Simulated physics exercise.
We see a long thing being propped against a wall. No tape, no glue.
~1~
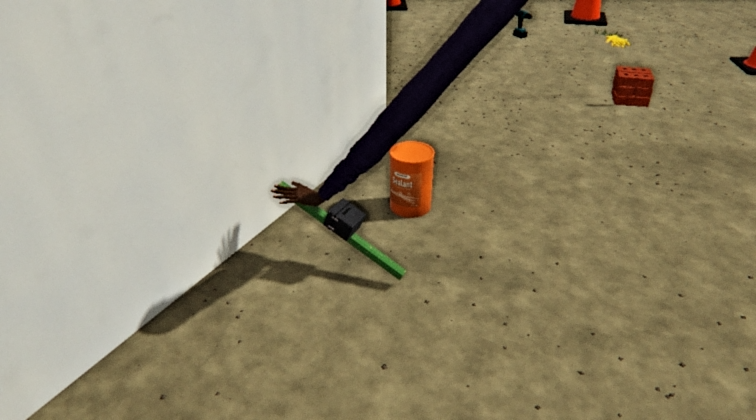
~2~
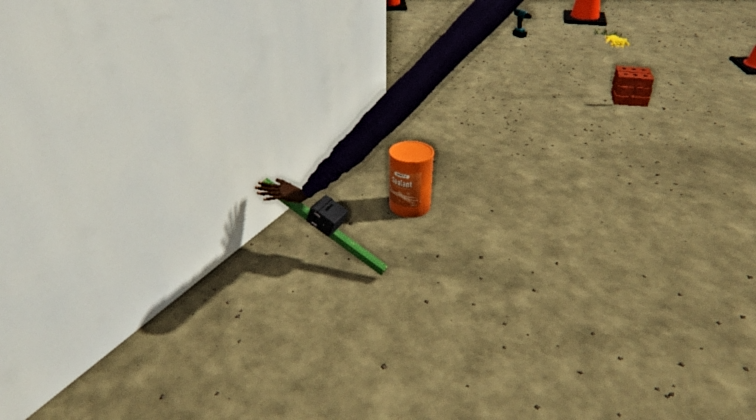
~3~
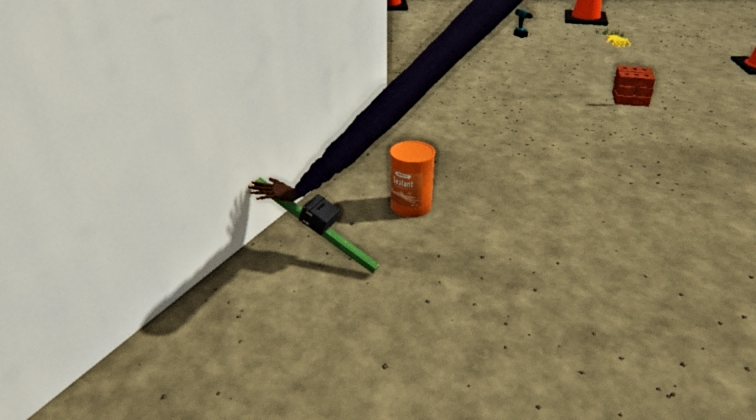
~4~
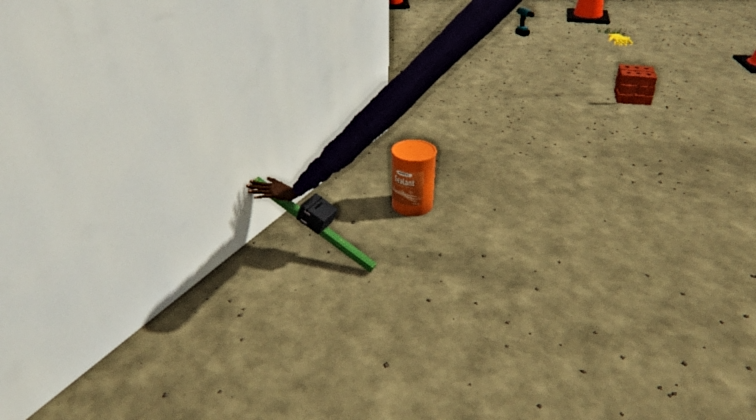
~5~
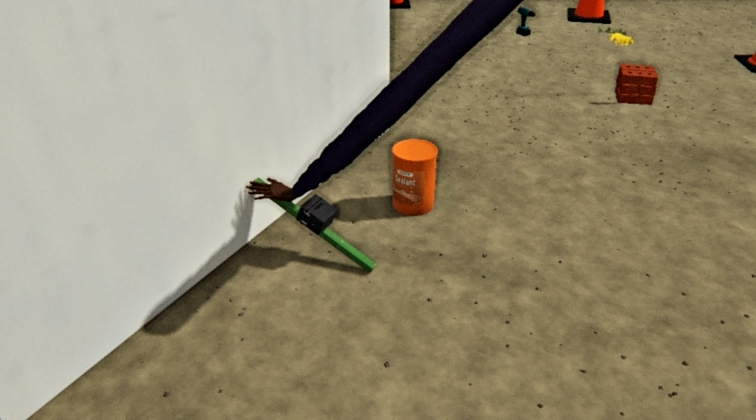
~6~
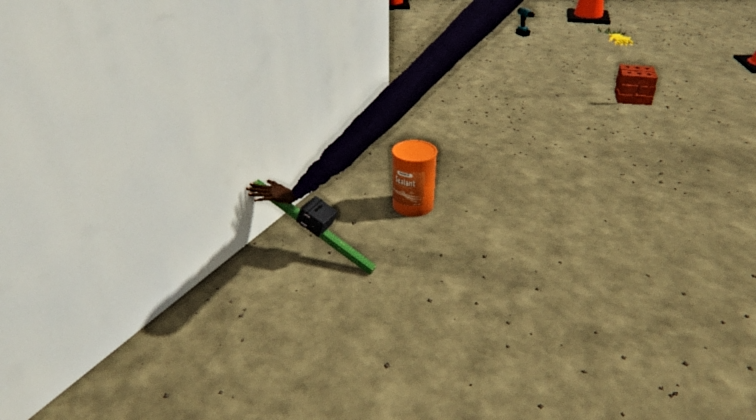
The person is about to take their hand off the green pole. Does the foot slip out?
As it turns out, it slips out.
Then, 0.42 s after the last picture, green pole 23° lower than it was left near (321, 250).
Then, 0.86 s after the last picture, green pole resting near (320, 250).
At rest, moved from the start, green pole; orange pail in place. Seen from the same camera at the end, green pole near (321, 251). The pole gives way.
